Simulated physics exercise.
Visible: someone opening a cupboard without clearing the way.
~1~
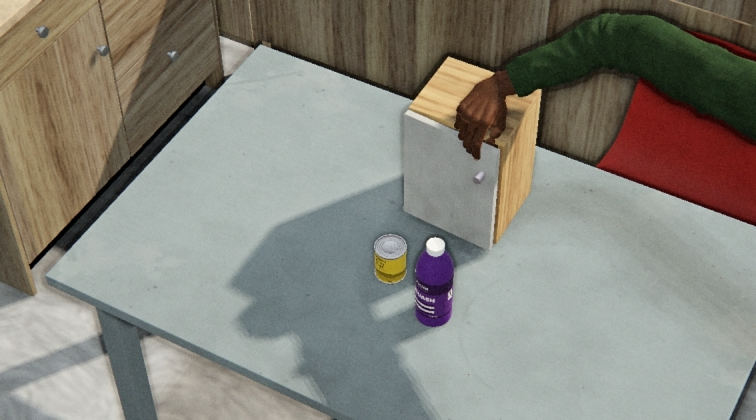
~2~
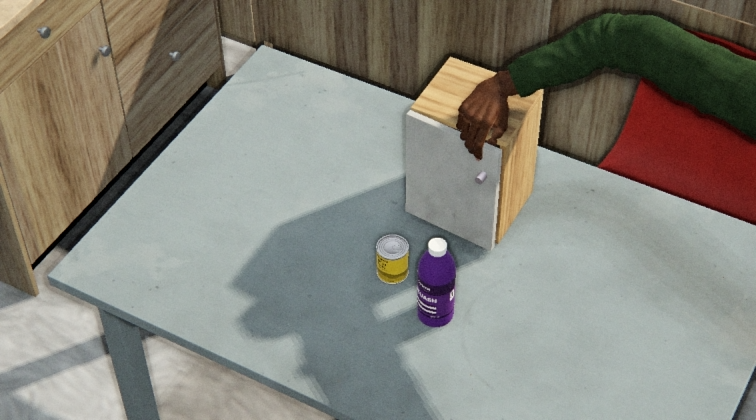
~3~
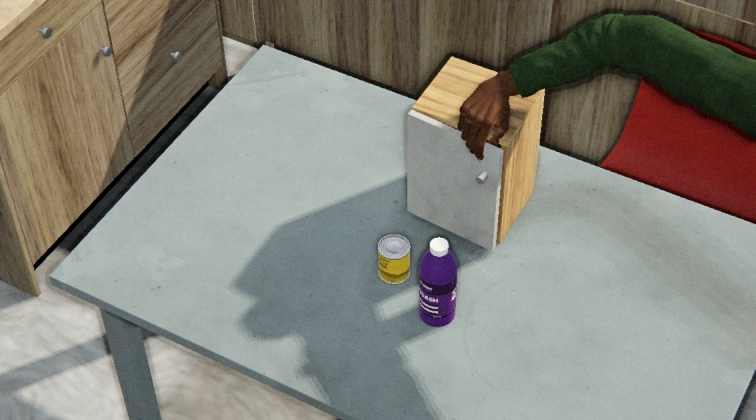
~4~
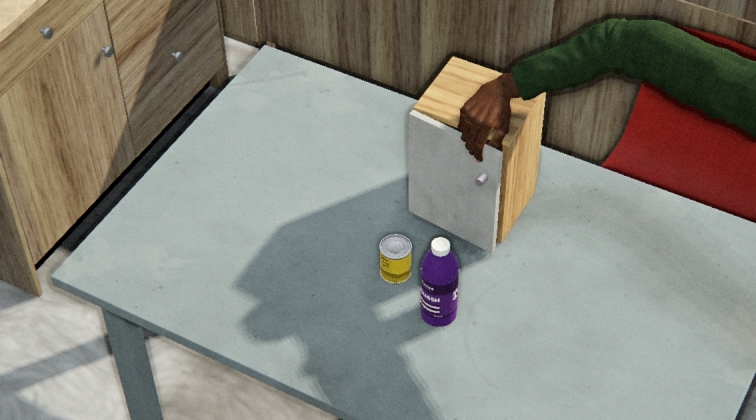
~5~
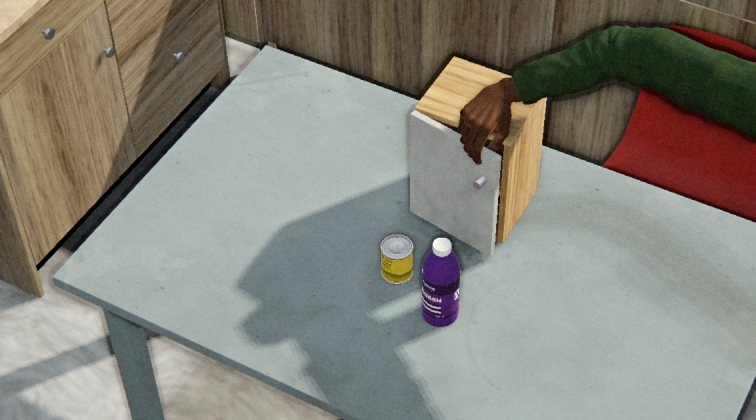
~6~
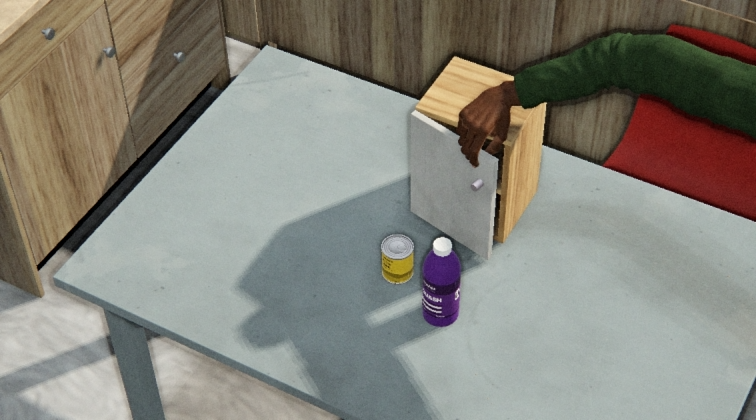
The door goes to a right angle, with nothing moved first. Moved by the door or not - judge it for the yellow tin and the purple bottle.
As I see it, the yellow tin is going to get jostled; the purple bottle is going to be okay.
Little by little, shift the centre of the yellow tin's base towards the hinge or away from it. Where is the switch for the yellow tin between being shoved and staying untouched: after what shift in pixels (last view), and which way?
It takes a shift of 28 pixels in the downward direction.
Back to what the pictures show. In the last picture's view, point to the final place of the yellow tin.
At about (355, 253).
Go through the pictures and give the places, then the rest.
The first frame shows door 4° open; yellow tin (391, 260); purple bottle (435, 280); door (447, 185).
The second frame shows door 4° open; purple bottle (437, 280); door (449, 186).
The third frame shows door 4° open; yellow tin (394, 260); door (450, 185).
The fourth frame shows door 7° open; purple bottle (440, 280); door (451, 186).
The fifth frame shows door 10° open; yellow tin (397, 260); door (450, 188).
The sixth frame shows door 13° open; yellow tin (398, 260); purple bottle (442, 280); door (449, 189).
Then, 1.32 s on from there, door 66° open; yellow tin displaced a little near (389, 260); purple bottle at rest near (442, 280).
Then, 1.66 s on from there, door 79° open; yellow tin displaced about its own width near (369, 257); purple bottle at rest near (442, 280).
In the end, the yellow tin gets knocked, near (355, 252); the purple bottle escapes contact, near (442, 280).
